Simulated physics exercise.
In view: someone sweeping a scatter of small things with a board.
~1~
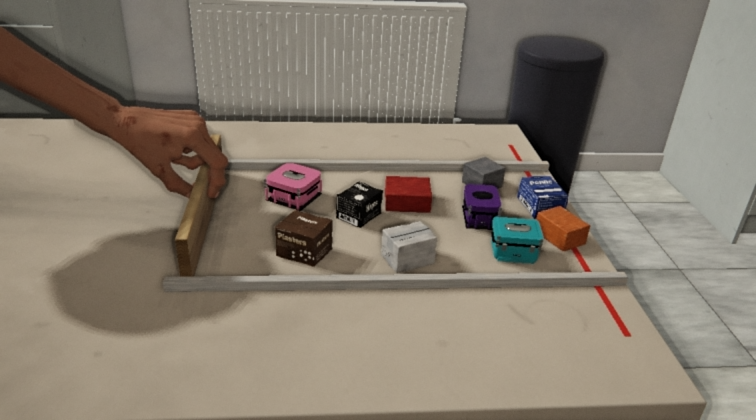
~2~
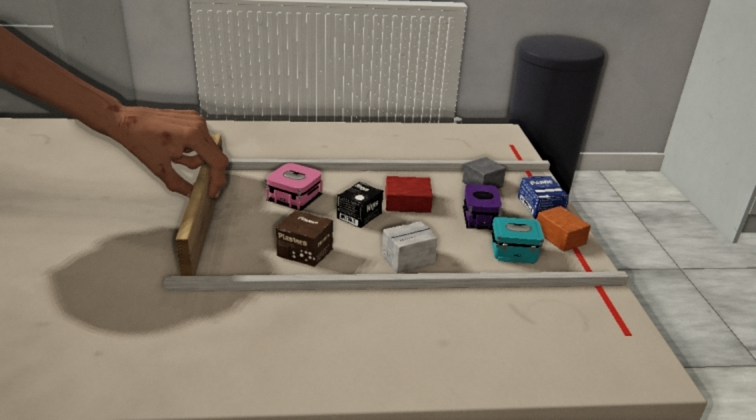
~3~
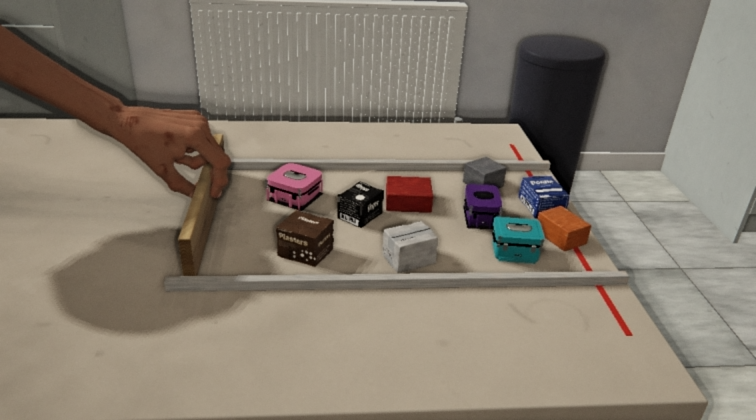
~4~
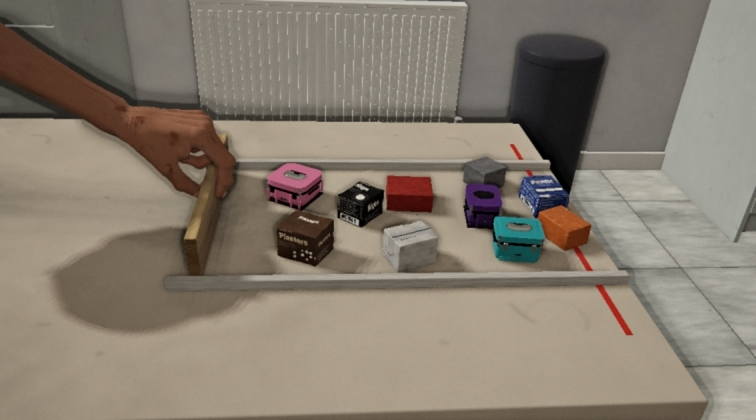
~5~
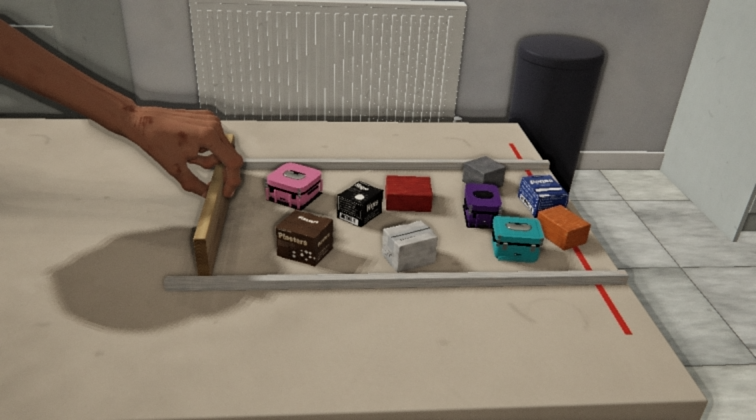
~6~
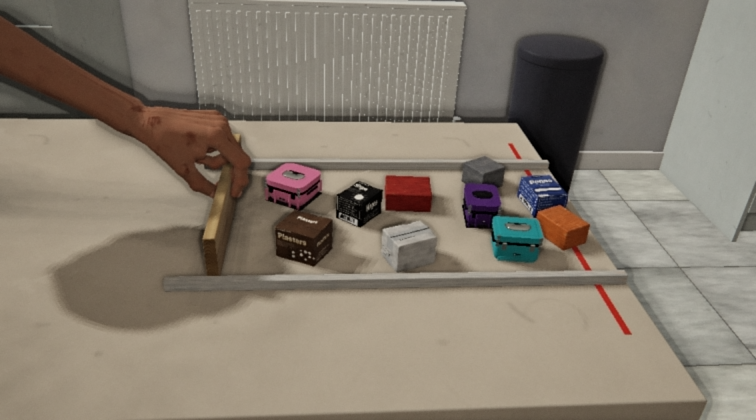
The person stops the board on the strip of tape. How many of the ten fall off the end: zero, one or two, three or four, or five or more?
As it turns out, the number that fall off is five or more.
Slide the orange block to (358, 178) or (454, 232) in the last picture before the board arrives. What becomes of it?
Place by place, it drops off; comes down.
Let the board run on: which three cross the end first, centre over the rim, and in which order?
In order: The blue box, then the orange block, then the red block.
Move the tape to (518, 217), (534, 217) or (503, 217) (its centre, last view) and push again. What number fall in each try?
Down on the floor: 2, 6 and 1.
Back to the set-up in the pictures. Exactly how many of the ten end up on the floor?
Fallen: 6.
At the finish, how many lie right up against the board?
4 of them.
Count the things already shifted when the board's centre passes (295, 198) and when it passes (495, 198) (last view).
By then 2, and 10.
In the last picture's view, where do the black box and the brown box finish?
The black box at (575, 201), the brown box at (592, 225).
Soon after, none off yet; orange block at rest near (562, 227); blue box at rest near (542, 196); grey block at rest near (483, 174).
Then, none off yet; orange block at rest near (562, 227); blue box at rest near (543, 196); grey block at rest near (491, 173).
Further on, one off so far; orange block moved about its own width near (599, 230); blue box falling near (591, 293); grey block moved well along near (541, 169).
At rest, the number that fall off is five or more; fallen, red block, purple case, turquoise case, grey block, blue box and orange block.
